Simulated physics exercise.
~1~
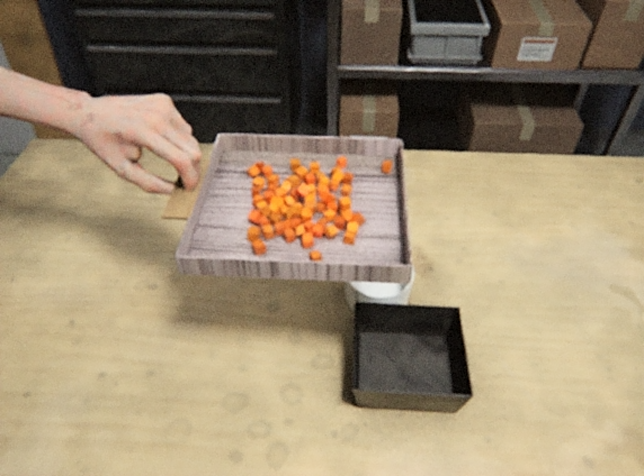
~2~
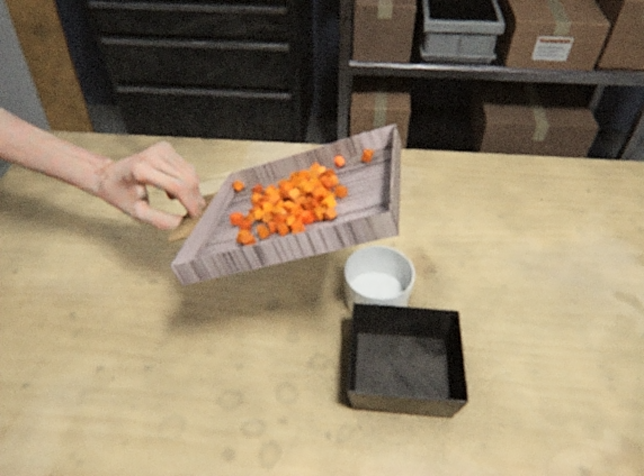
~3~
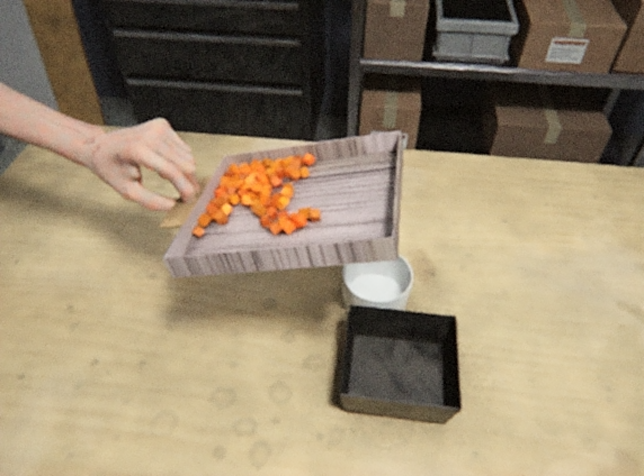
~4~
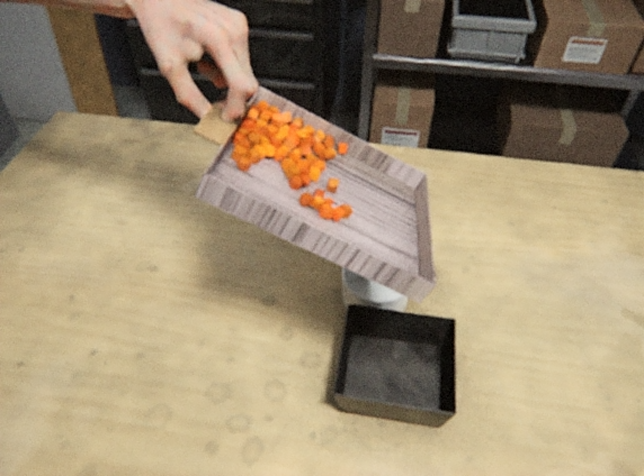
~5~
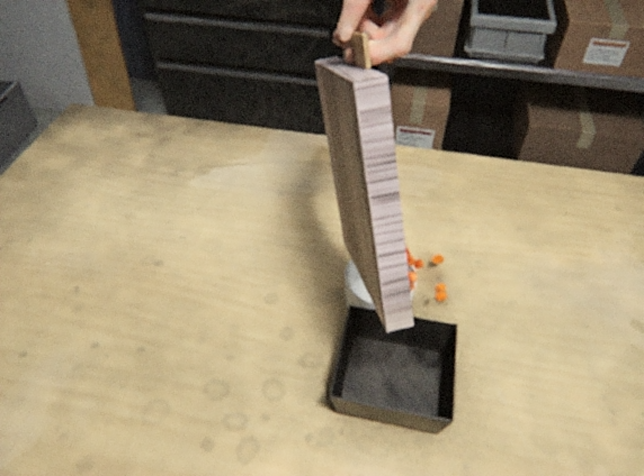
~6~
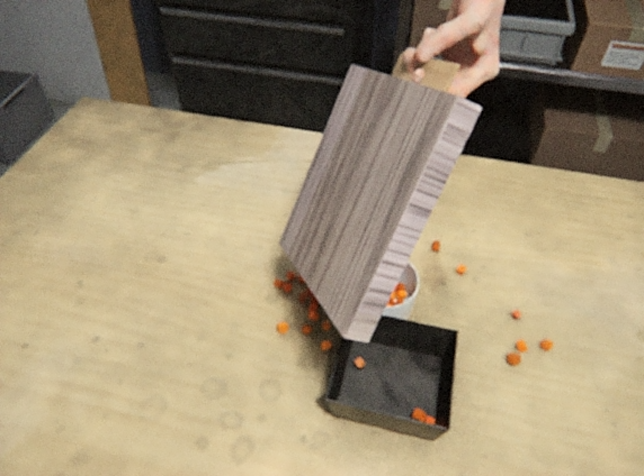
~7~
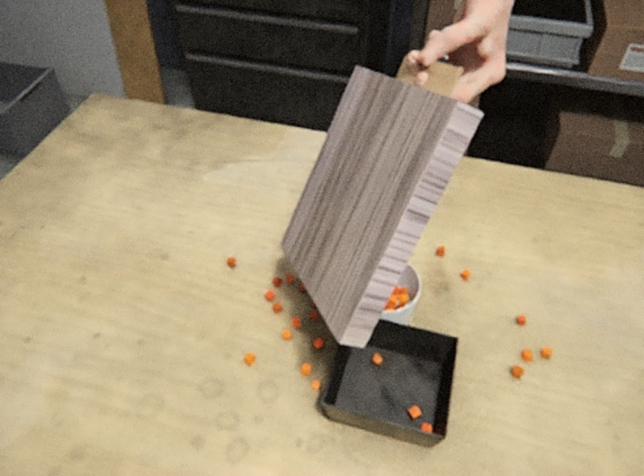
In a workshop with shelves of cardboard boxes behind, a pale wooden table is seen from above at an angle that drifts slightly sideways. A hand at the left holds a shallow wood-grained tray of orange carrot cubes above a white dish and a square black tin. The tray tilts and eases back, and the cubes slide left towards the hand. The hand then lifts the tray right and tips it steeply past upright, spilling the cubes. Many land in the white dish and a few in the tin, but over half end scattered across the table, the tray still held tipped.
